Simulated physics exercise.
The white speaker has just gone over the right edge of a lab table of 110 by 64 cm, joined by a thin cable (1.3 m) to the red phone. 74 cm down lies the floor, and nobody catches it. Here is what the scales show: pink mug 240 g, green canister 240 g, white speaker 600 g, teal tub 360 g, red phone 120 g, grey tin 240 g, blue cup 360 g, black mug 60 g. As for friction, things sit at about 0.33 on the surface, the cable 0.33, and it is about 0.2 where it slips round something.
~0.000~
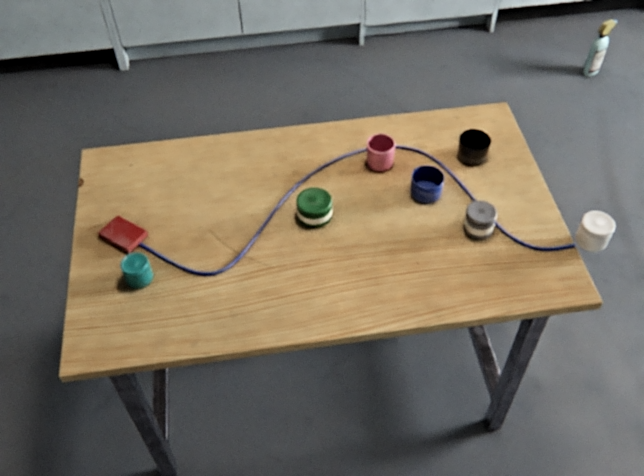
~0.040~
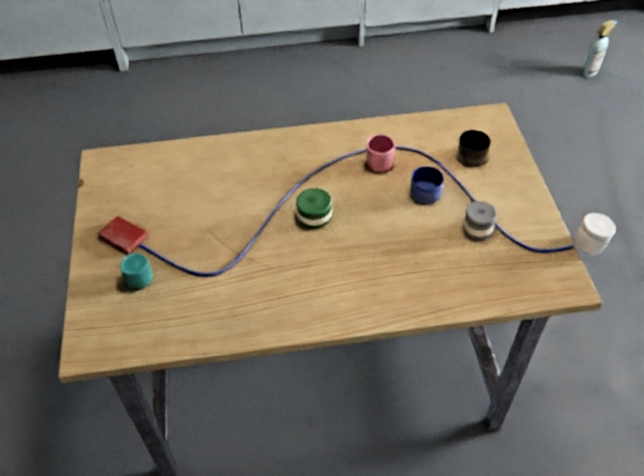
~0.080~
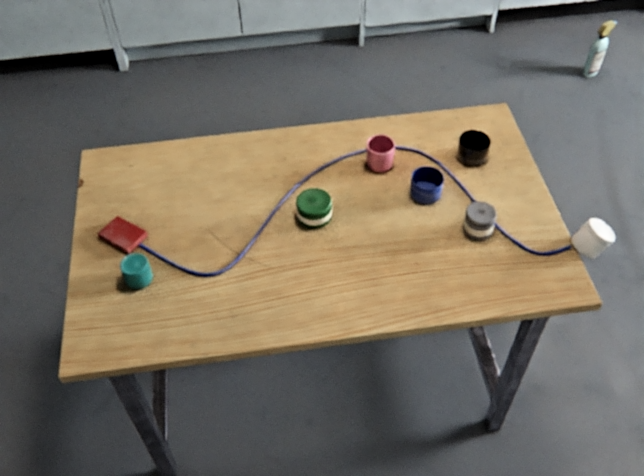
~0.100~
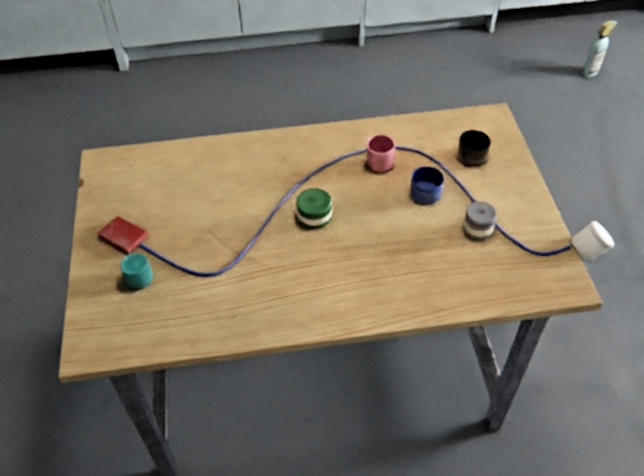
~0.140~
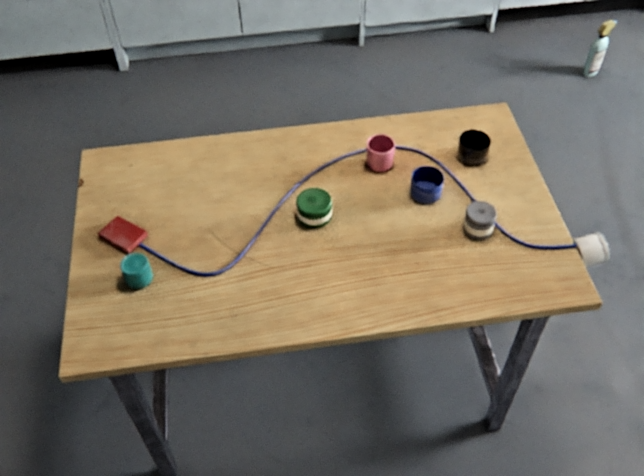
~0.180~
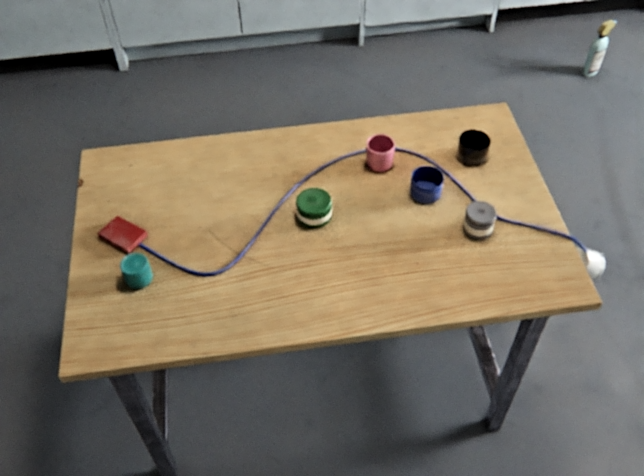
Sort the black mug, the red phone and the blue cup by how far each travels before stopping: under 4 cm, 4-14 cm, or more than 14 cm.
Black mug: More than 14 cm, red phone: More than 14 cm, blue cup: Under 4 cm.
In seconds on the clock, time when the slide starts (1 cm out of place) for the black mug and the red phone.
Black mug 0.75 s; red phone 0.32 s, roughly.
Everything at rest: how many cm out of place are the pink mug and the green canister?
The pink mug ends up 15 cm from where it began, and the green canister 0 cm.
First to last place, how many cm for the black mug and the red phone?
The black mug ends up off the top, and the red phone ends up off the top.
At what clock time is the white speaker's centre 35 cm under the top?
That comes at 0.34 seconds.
By 0.4 s, the cable's tail end at (240, 194); red phone 23 cm off its start, pink mug 8 cm off its start, white speaker over the edge.
By 0.7 s, the cable's tail end at (431, 149); red phone 76 cm off its start, pink mug 14 cm off its start, white speaker over the edge.
By 0.9 s, the cable's tail end at (536, 117); red phone over the edge, black mug 13 cm off its start at (523, 126), pink mug 14 cm off its start at (399, 187).
By 1.2 s, the cable has left the top; red phone over the edge, black mug over the edge, pink mug 14 cm off its start.
By 2.4 s, the cable has left the top; red phone over the edge, black mug over the edge, blue cup 0 cm off its start at (428, 177), pink mug 14 cm off its start at (399, 187).
